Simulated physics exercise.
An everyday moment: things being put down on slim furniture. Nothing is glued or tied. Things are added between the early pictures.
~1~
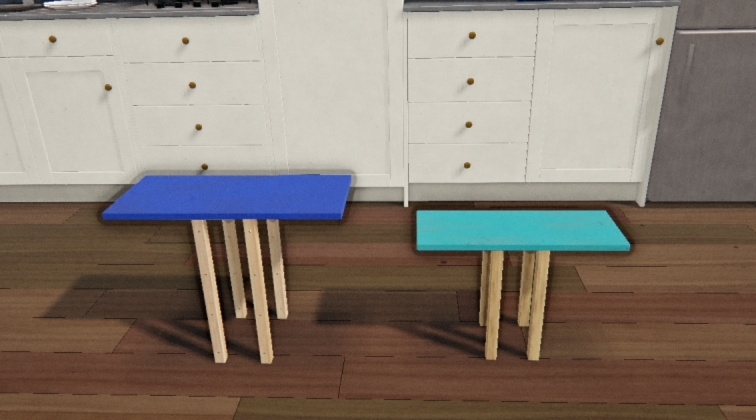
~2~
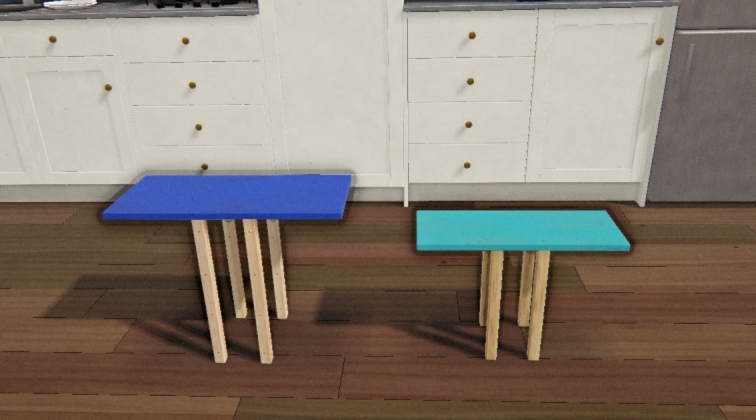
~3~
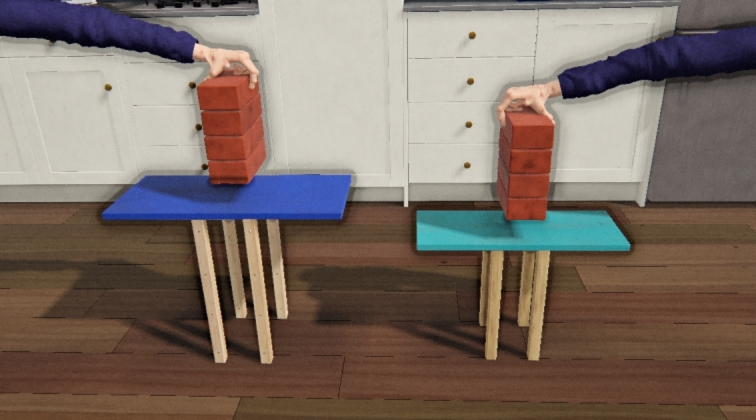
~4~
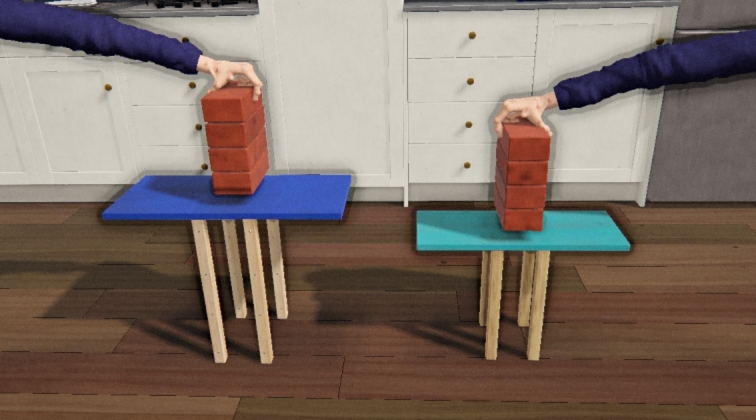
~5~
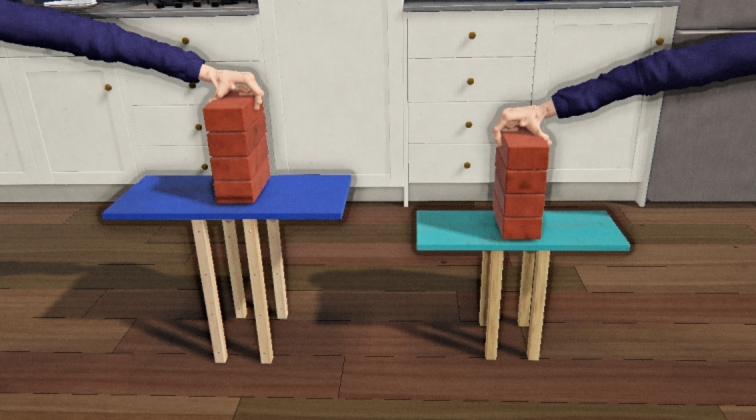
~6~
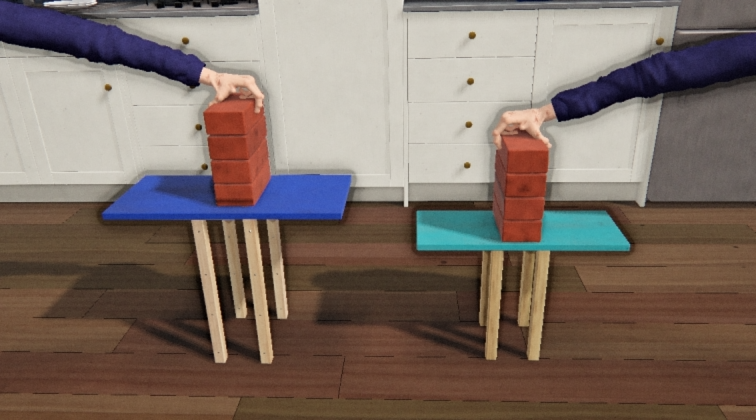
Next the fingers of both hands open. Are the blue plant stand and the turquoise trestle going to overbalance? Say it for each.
The blue plant stand stays flat on its feet and the turquoise trestle stays flat on its feet.
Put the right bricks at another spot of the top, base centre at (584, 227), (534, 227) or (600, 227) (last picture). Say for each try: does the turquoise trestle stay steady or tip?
The turquoise trestle tips up; keeps steady; tilts up.
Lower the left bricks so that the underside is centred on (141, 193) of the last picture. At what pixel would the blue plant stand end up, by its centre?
Near (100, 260).
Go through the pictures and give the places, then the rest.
The first frame shows blue plant stand (235, 196); turquoise trestle (516, 230).
The second frame shows turquoise trestle (516, 230).
The third frame shows still on the way; blue plant stand (235, 196); right bricks (523, 161).
The fourth frame shows still on the way; turquoise trestle (516, 230); left bricks (238, 136).
The fifth frame shows still on the way; blue plant stand (235, 196); right bricks (519, 180).
The sixth frame shows in place, still held; blue plant stand (235, 196); turquoise trestle (516, 230); left bricks (240, 148).
Then, 0.38 s on from there, blue plant stand at rest near (235, 196); turquoise trestle at rest near (516, 230).
In the end, the blue plant stand keeps steady, near (235, 196); the turquoise trestle keeps steady, near (516, 230).
